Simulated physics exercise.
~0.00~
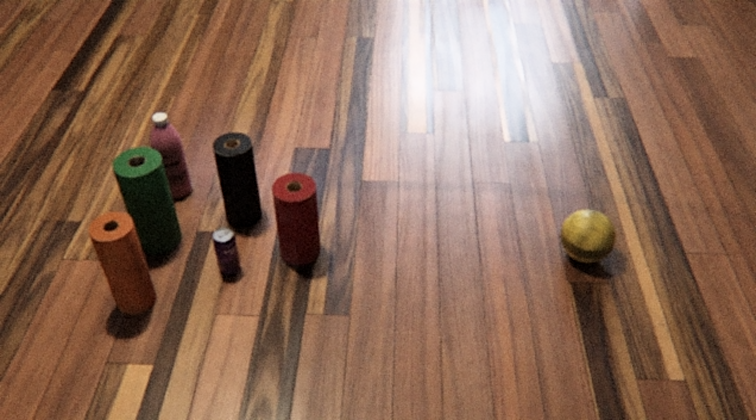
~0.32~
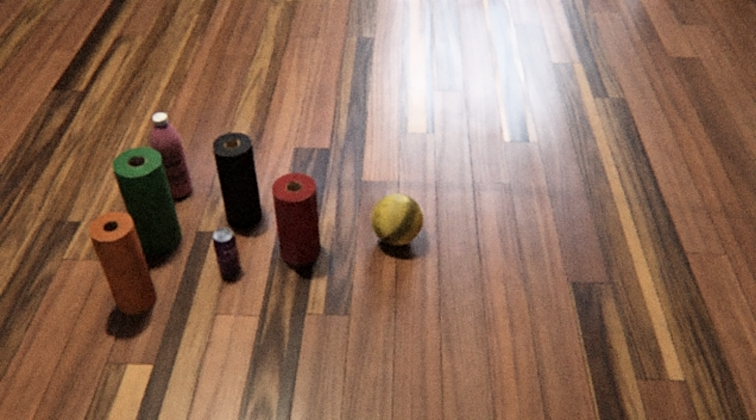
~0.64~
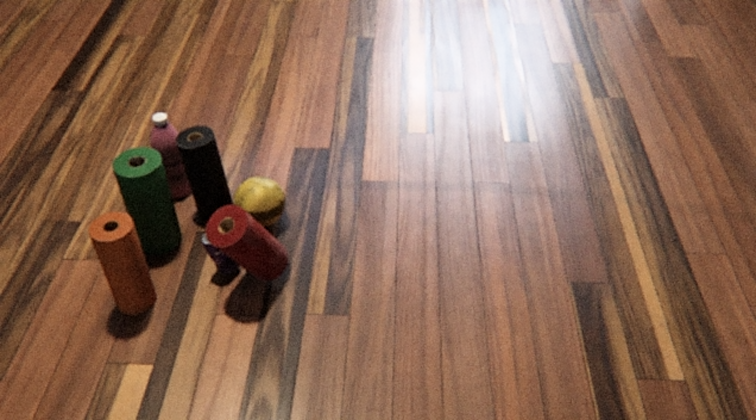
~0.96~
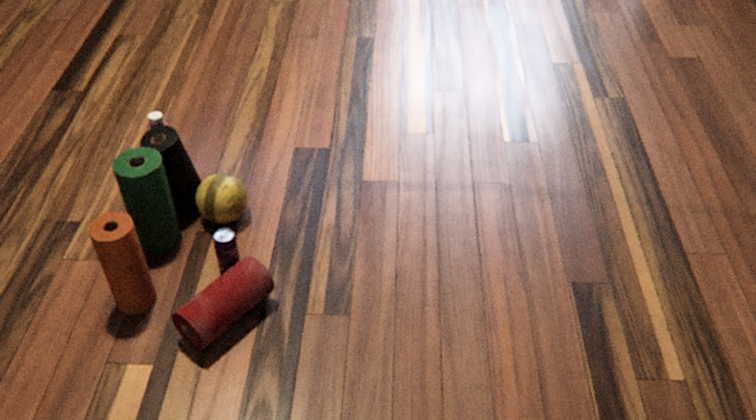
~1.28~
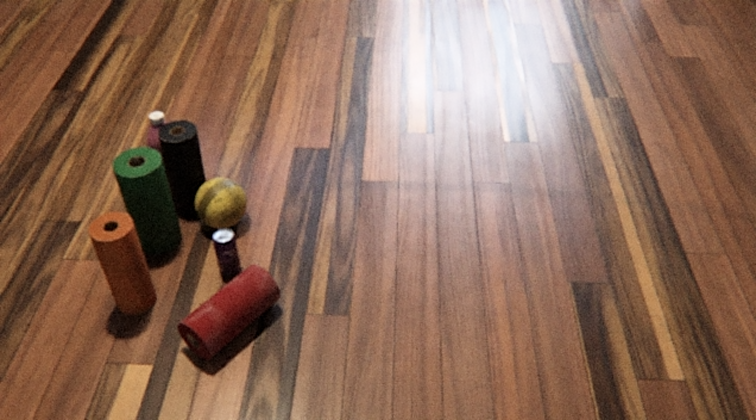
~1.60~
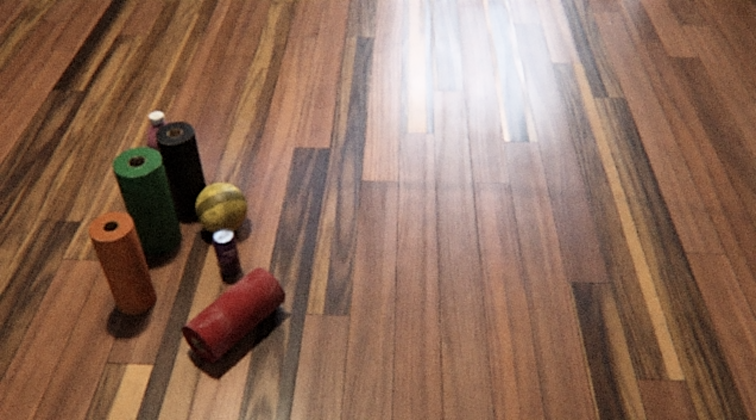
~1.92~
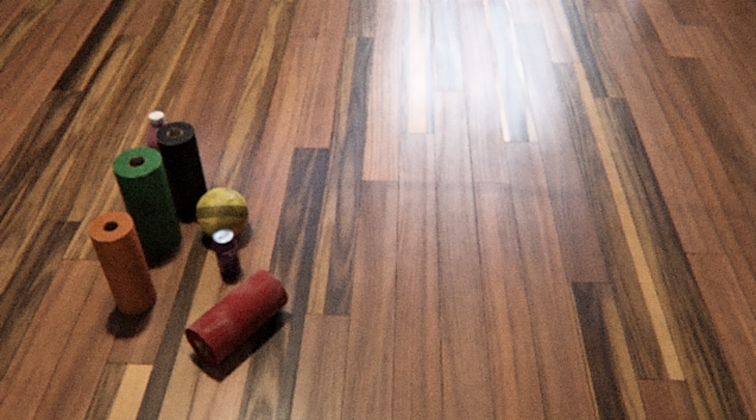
The clip shows a yellow ball rolling left across a wooden floor into a group of upright rolls, a bottle and a can, knocking the red roll onto its side and pushing the black roll left, which tilts but ends upright, as does the briefly tipped can.
